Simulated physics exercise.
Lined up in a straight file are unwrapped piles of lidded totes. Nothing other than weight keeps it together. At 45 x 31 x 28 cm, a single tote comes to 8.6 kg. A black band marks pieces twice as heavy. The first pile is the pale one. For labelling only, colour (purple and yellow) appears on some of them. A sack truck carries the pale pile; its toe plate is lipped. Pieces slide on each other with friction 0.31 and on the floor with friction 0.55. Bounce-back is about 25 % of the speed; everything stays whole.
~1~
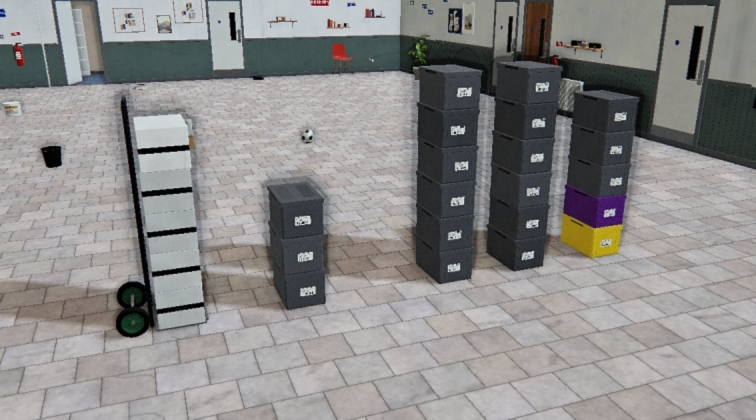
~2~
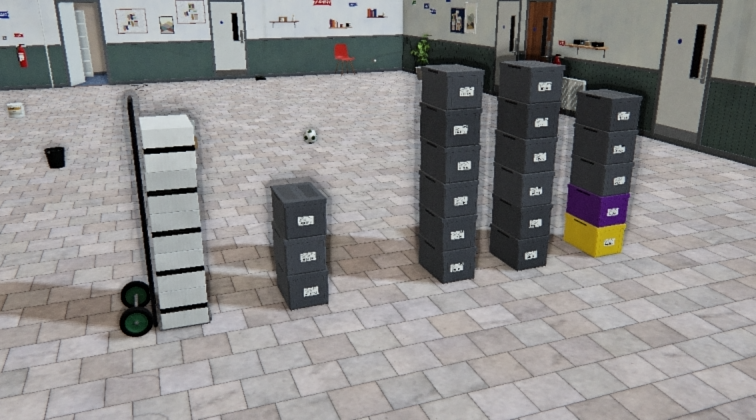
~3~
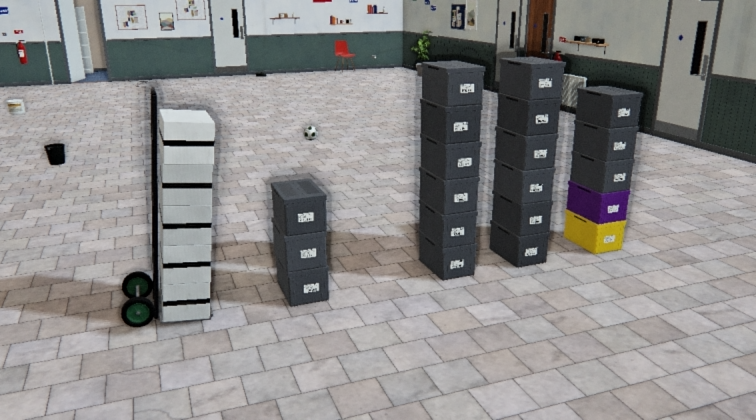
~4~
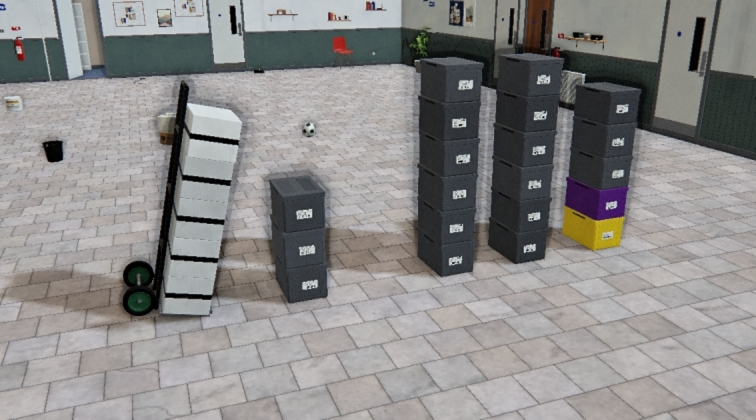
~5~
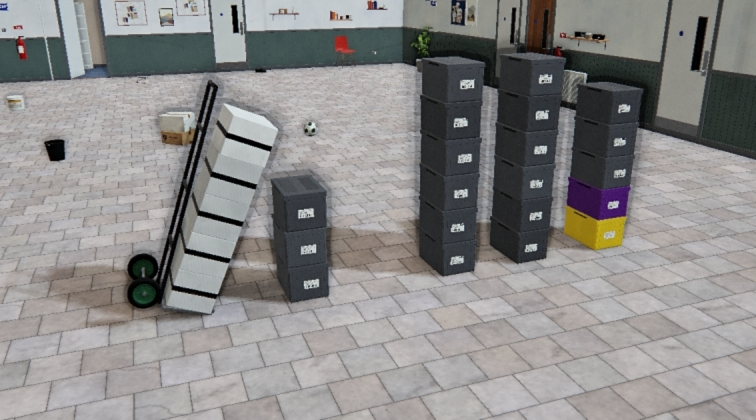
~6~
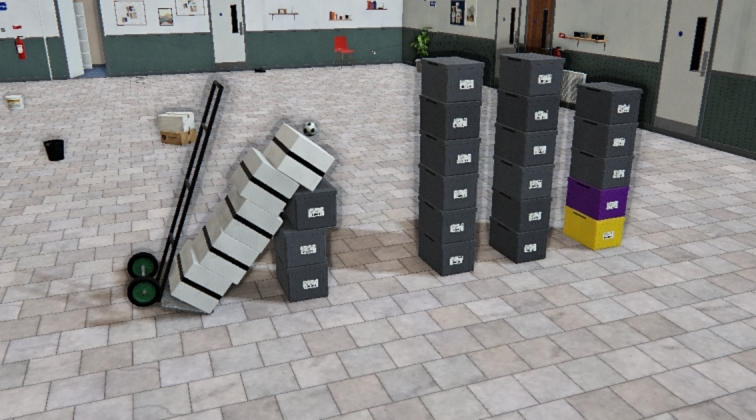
White stack on a hand truck tilting right with the frame, then leaning away from it onto a short dark stack.
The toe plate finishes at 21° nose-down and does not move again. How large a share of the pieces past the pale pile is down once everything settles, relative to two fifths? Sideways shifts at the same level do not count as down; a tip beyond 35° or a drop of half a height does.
The share down is smaller than two fifths.
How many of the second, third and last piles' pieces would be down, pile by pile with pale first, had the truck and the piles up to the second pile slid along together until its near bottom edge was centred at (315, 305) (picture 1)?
Counts down - second: 3; third: 0; last: 0.
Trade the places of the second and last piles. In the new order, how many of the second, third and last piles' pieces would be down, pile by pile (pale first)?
Count of fallen pieces - second: 5; third: 5; last: 2.
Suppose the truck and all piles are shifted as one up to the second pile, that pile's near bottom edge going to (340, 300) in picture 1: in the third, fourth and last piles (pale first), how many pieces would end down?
Count of fallen pieces - third: 5; fourth: 6; last: 5.
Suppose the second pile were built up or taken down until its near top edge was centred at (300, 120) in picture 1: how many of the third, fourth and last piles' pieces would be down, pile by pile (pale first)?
The tally would be third 5, then fourth 6, then last 5.
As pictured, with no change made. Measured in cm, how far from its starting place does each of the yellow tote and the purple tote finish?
Yellow 0, purple 0.
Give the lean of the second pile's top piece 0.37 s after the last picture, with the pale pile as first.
Its lean is roughly 30 degrees.
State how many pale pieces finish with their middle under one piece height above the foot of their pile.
The total comes to 2.
Then, 0.13 s after the last picture, 5 of the pale pile down; none of the 20 other totes down, 3 disturbed.
Then, 0.69 s after the last picture, 5 of the pale pile down; 3 of the 20 other totes down.
At rest, 5 of the pale pile down; 3 of the 20 other totes down; yellow tote unmoved; purple tote unmoved. That is 15 per cent. As the last picture would show them, middles, yellow tote near (593, 226), purple tote near (596, 196).
